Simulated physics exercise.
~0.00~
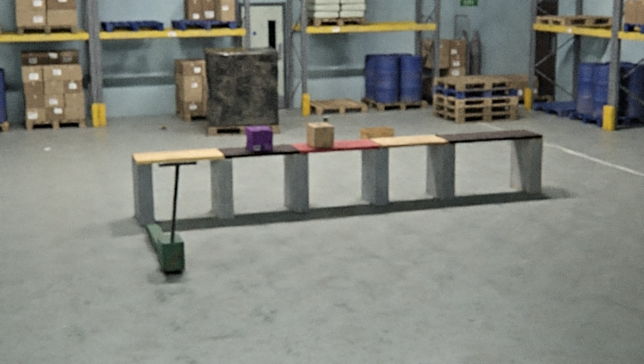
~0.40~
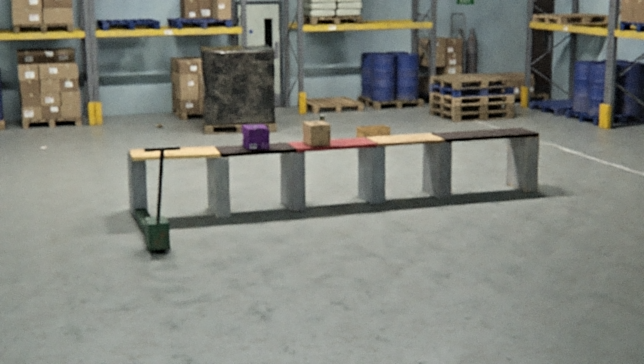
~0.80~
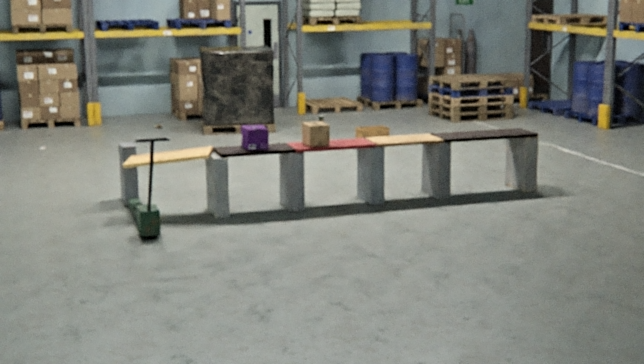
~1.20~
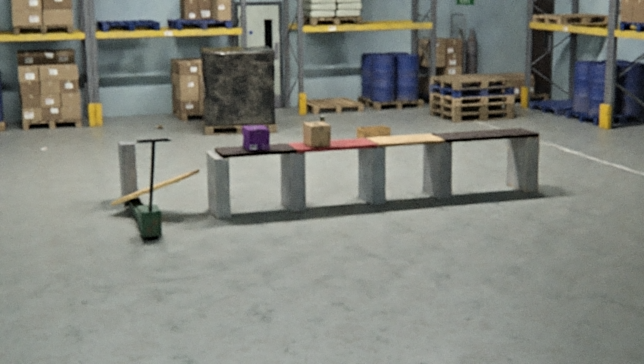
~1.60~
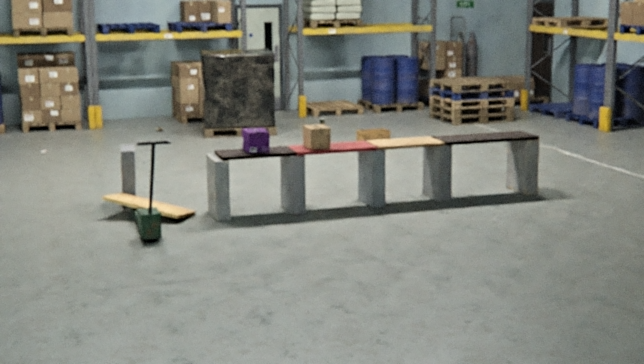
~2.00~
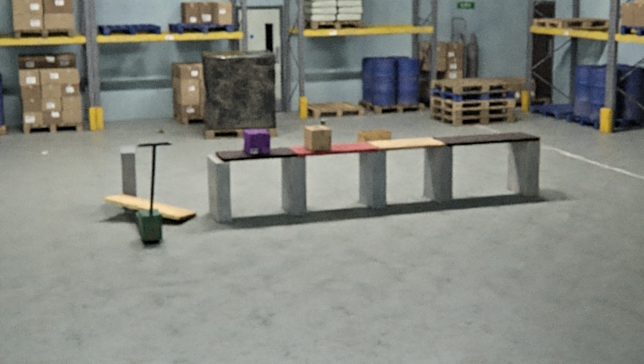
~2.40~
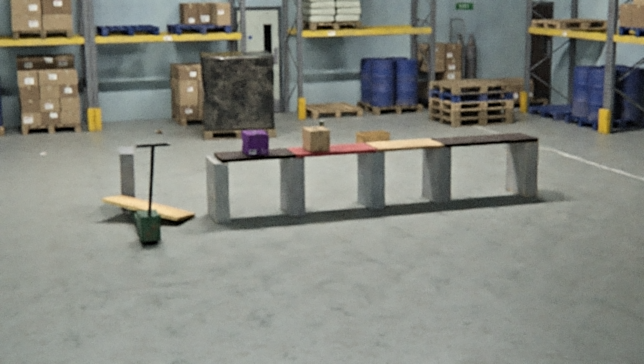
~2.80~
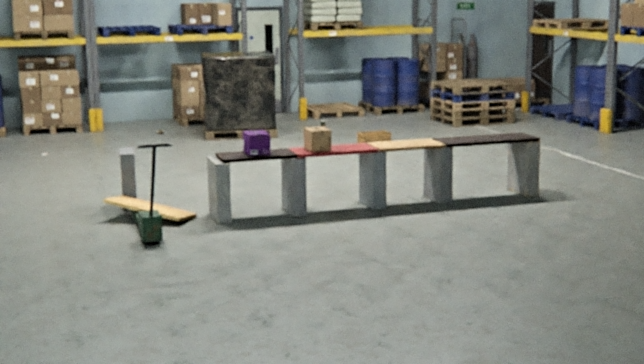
A green jack pushes the leftmost upright away and its light board drops to the floor.
